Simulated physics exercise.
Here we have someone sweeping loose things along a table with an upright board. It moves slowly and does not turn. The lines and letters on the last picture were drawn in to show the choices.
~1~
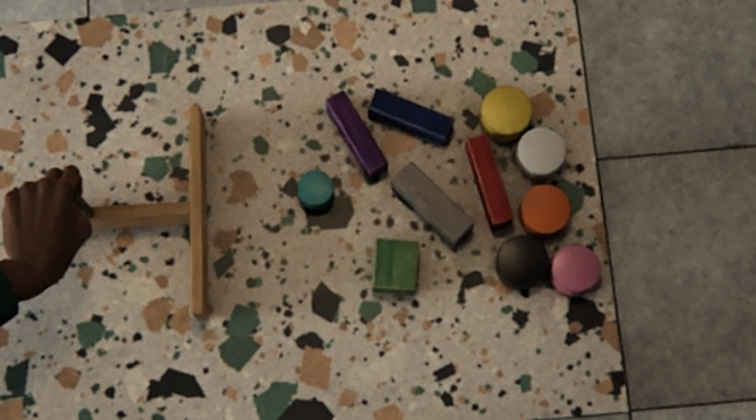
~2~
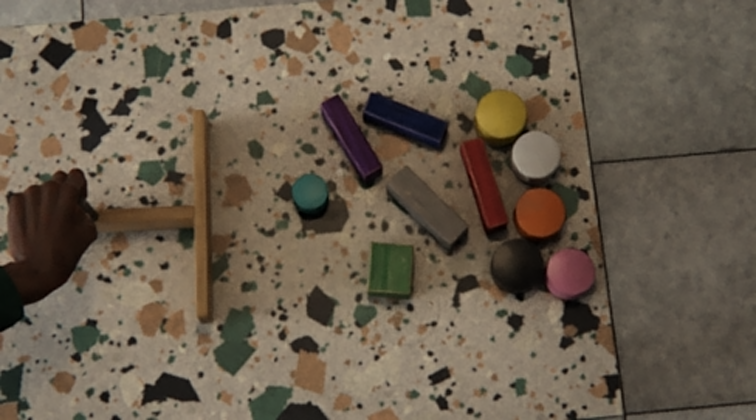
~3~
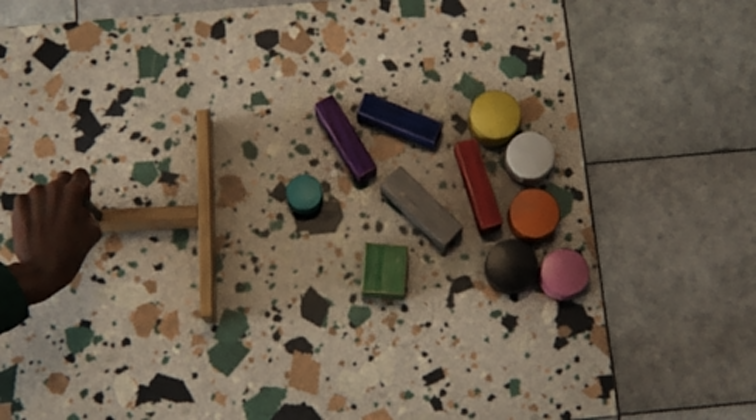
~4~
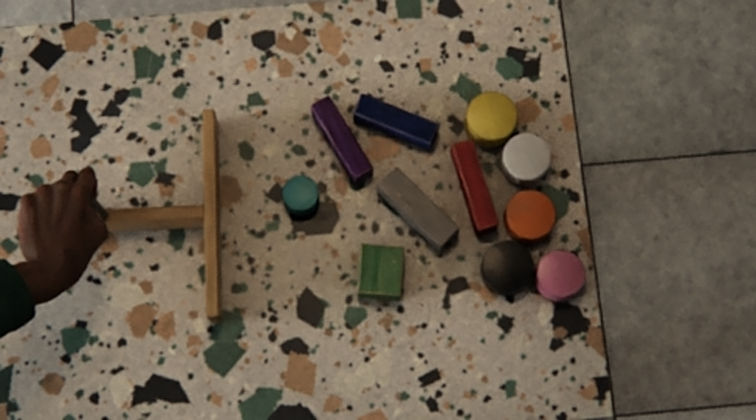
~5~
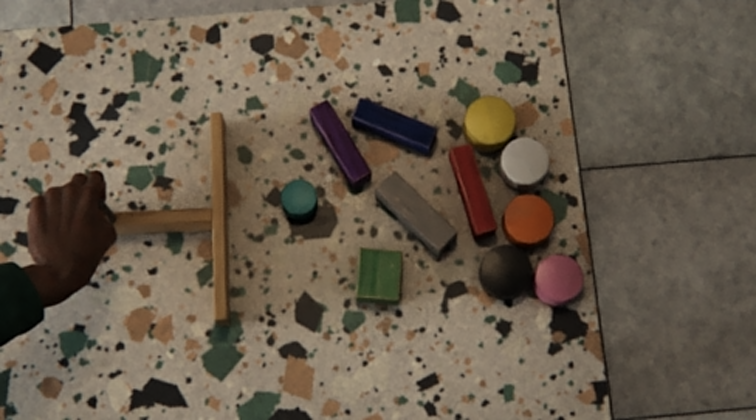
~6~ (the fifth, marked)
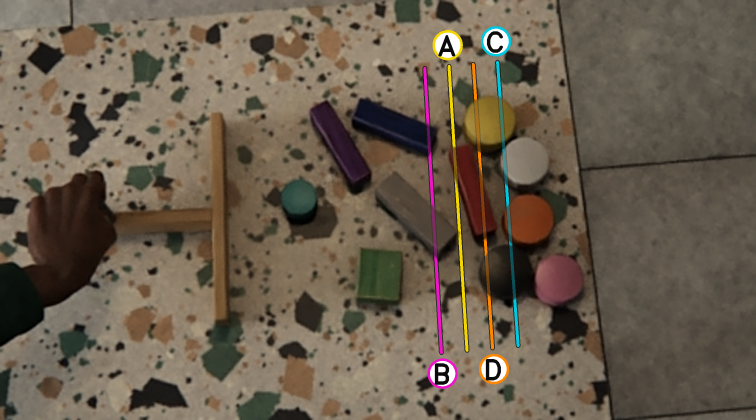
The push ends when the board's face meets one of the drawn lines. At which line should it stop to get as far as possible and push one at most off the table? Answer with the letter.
Stop at A.
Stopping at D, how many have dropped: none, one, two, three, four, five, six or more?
In all, three.
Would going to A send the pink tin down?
No.
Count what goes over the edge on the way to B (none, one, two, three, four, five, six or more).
By then, none.
On the copy, A at (458, 204); B at (433, 206); C at (508, 200); D at (483, 202).
On A. First, board (304, 207); turquoise tin (330, 198); pink tin (558, 281).
Then, board (391, 200); blue stick (428, 115); grey bar (448, 206).
Finally, board (455, 194); orange tin (575, 215); pink tin (582, 283); none fallen.
By contrast, B is within the limit but short; C drops five; D drops three.
